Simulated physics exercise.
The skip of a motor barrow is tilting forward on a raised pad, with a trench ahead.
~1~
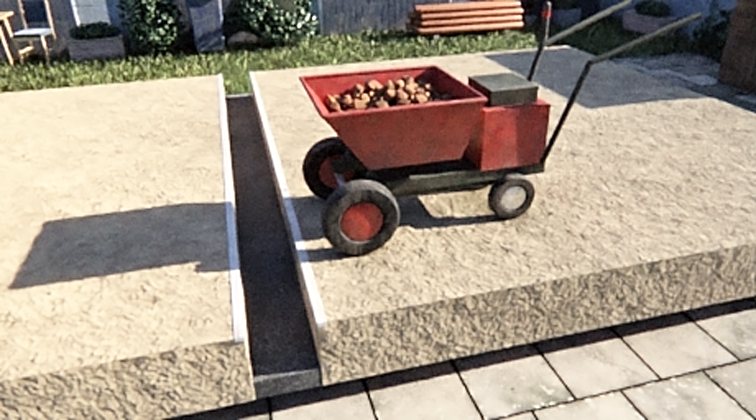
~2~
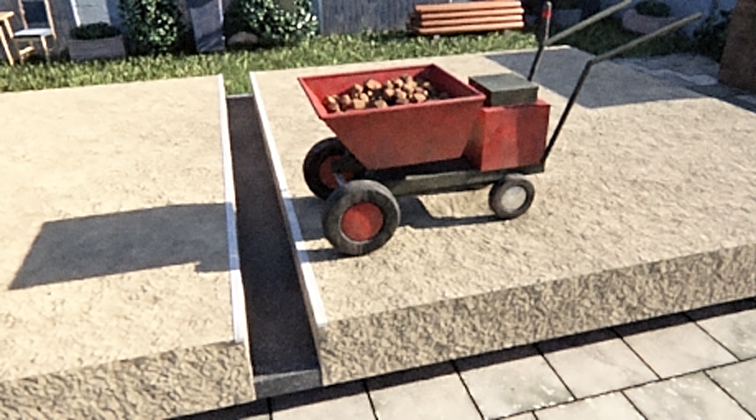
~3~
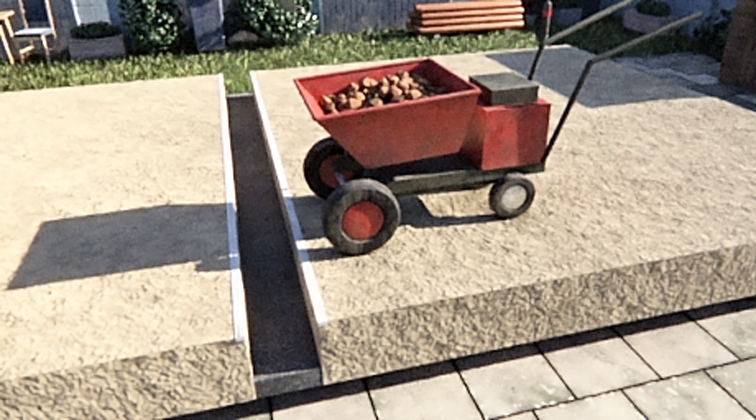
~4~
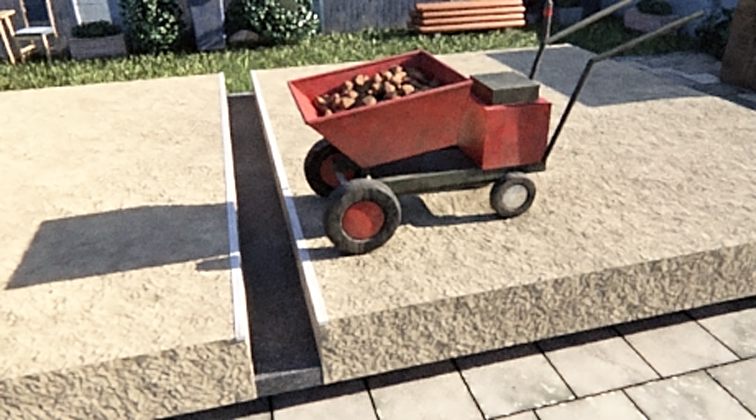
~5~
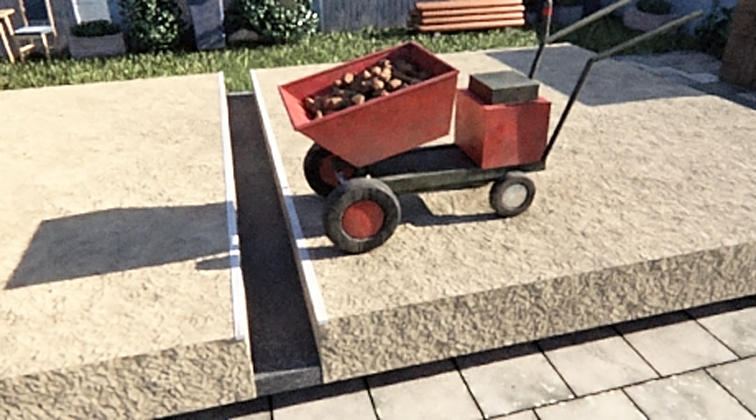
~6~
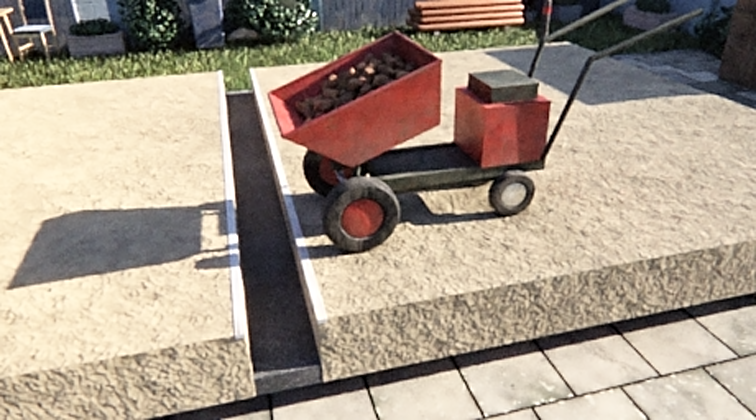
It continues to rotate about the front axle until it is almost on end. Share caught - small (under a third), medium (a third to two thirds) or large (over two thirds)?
Small.
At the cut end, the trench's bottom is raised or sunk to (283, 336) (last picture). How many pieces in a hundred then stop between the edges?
Estimated share: Approx. 10 per cent.
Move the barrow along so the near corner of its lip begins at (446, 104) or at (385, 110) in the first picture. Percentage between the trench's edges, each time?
Around 50 % the first time and around 100 % the second.
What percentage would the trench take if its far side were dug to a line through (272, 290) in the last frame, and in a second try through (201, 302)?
Lab note: Try one about 0 %, try two about 60 %.
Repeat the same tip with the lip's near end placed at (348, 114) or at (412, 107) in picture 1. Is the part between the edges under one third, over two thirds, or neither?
Try 1, one to two thirds; try 2, beyond two thirds.
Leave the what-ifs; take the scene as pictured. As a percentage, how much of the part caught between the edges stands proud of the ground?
Estimate: Close to 10 in a hundred.
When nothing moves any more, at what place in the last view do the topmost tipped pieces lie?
Top, approx.: (207, 215).
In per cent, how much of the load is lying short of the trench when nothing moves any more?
It works out to roughly 0 percent.
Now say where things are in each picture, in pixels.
Lip of the skip at (323, 117), level; top of the load at (404, 105), clay clods; first edge of the trench at (312, 286); far edge at (237, 299), the trench under half as wide as the skip, and about as deep as wide, in the first picture.
Lip of the skip at (321, 118), tipped barely; top of the load at (403, 104), in the second picture.
Lip of the skip at (315, 119), tipped barely; top of the load at (406, 97), in the third picture.
Lip of the skip at (307, 123), tipped a little; top of the load at (400, 92), in the fourth picture.
Lip of the skip at (296, 129), tipped a little; top of the load at (390, 87), in the fifth picture.
Lip of the skip at (284, 137), tipped clearly; top of the load at (391, 73); first edge of the trench at (312, 283); far edge at (237, 296), in the sixth picture.
Soon, skip tipped steeply; all in the skip.
A while on, skip tipped right over; most in the skip; a stray few in or heaped over the trench; about a quarter beyond it; a stray few falling.
Towards the end, skip tipped right over; about a quarter in the skip; a stray few in or heaped over the trench; most beyond it.
Finally, skip tipped right over; a small part in the skip; a small part in or heaped over the trench; most beyond it.
